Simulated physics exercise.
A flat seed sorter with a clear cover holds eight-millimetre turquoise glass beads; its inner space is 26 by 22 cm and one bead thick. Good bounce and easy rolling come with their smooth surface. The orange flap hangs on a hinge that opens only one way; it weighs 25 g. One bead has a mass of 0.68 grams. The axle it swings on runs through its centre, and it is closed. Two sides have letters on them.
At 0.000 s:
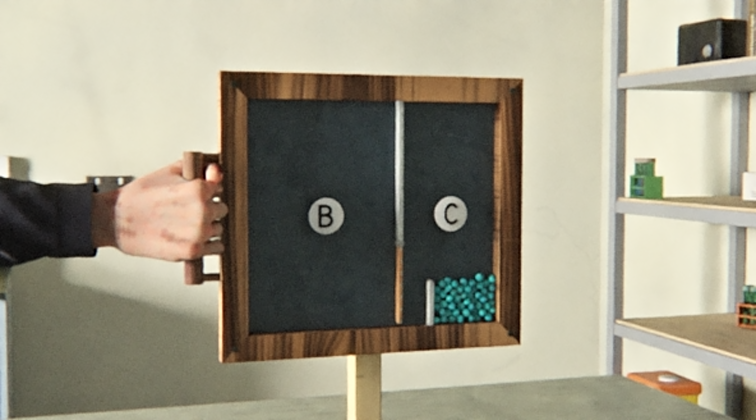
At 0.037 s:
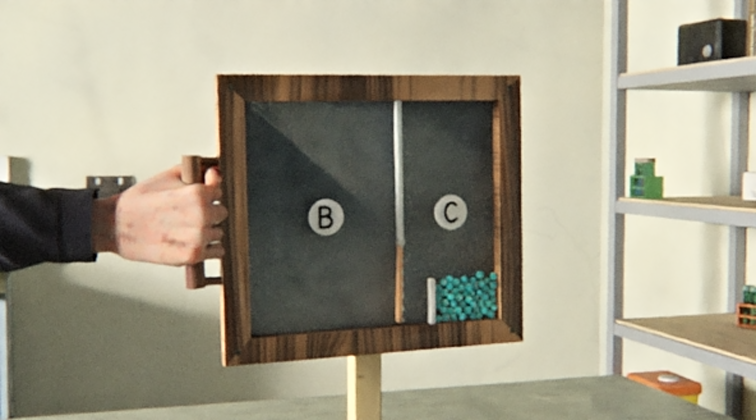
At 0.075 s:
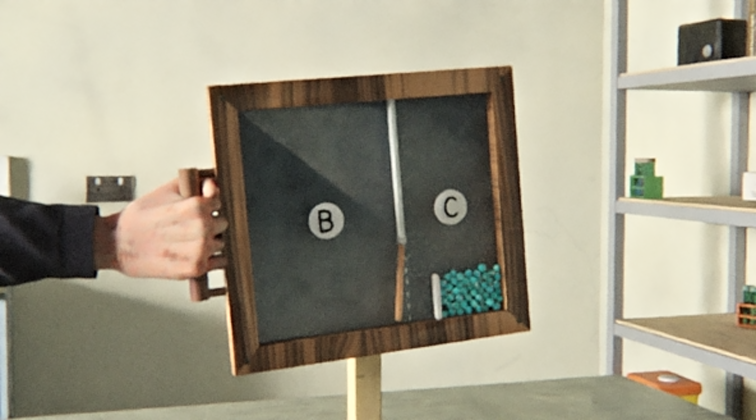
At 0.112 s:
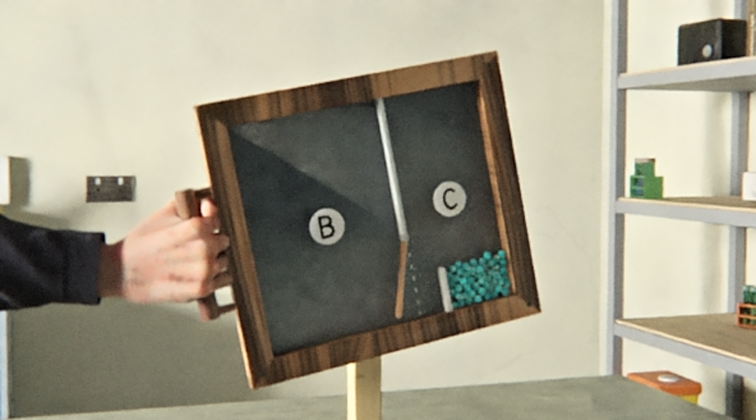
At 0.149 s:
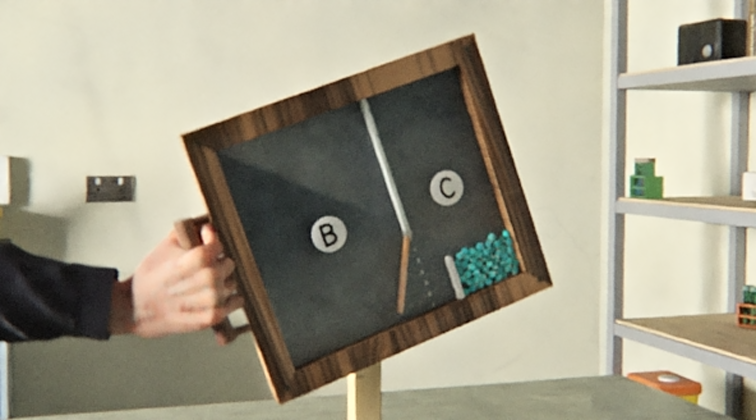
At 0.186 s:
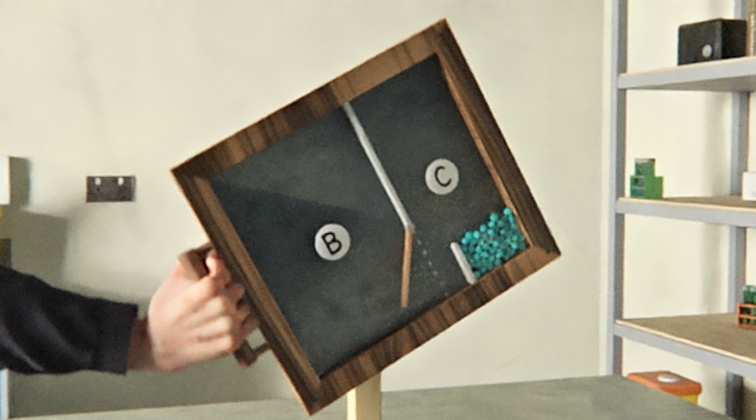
In a workshop, a hand turns a framed panel of turquoise beads steadily anticlockwise.
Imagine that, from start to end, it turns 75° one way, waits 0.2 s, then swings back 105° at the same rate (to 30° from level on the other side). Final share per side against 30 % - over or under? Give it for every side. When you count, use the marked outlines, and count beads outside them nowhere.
B over; C over.
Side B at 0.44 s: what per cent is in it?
0 %.
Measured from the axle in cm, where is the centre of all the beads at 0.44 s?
10 cm right, 6 cm above.
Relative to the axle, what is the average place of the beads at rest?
Left: About 2 cm; below: About 10 cm.
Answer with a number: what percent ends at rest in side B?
Around 55 in a hundred.
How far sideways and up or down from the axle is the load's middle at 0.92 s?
About 1 cm right and 9 cm below.
After 0.44 s, it stands 75° anticlockwise; the beads' middle is 10 cm right of and 6 cm above the centre; C 100 %; orange flap open 68°.
After 0.92 s, it stands 23° anticlockwise; the beads' middle is 1 cm right of and 9 cm below the centre; B 60 %, C 40 %; orange flap open 17°.
After 1.20 s, it stands 30° clockwise; the beads' middle is 6 cm left of and 8 cm below the centre; B 55 %, C 45 %; orange flap shut.
At rest by 2.1 s, it stands 30° clockwise; B 55 %, C 45 %; orange flap shut.
